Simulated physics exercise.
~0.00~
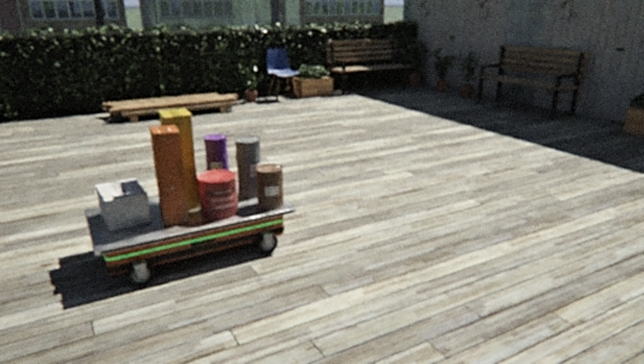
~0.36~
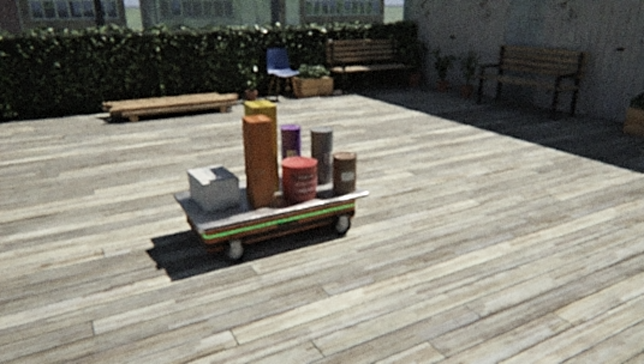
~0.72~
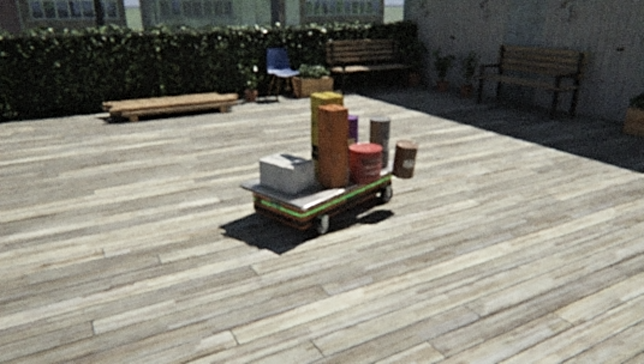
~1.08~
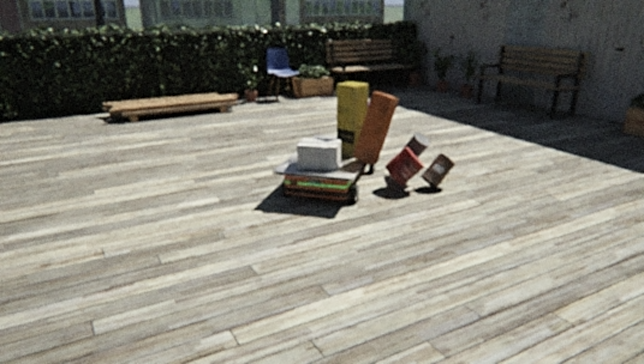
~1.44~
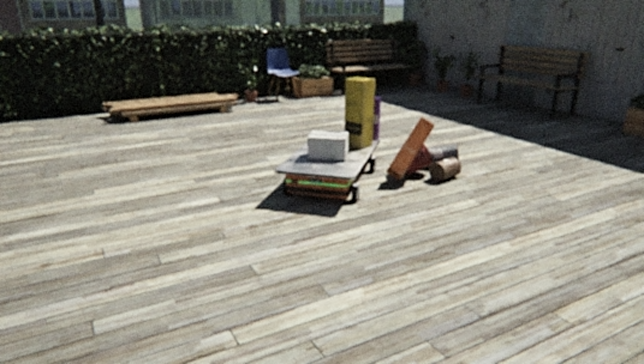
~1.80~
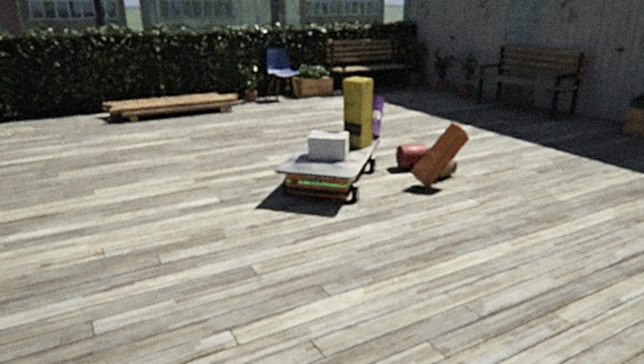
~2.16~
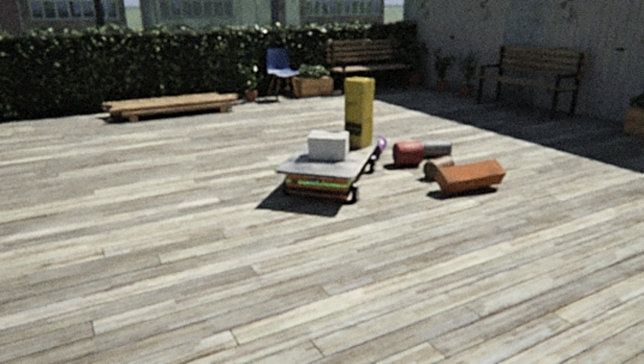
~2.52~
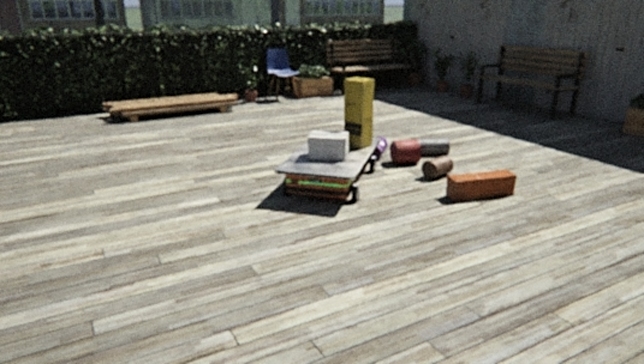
On a wooden deck, a loaded cart turns and stops, spilling all but two items.
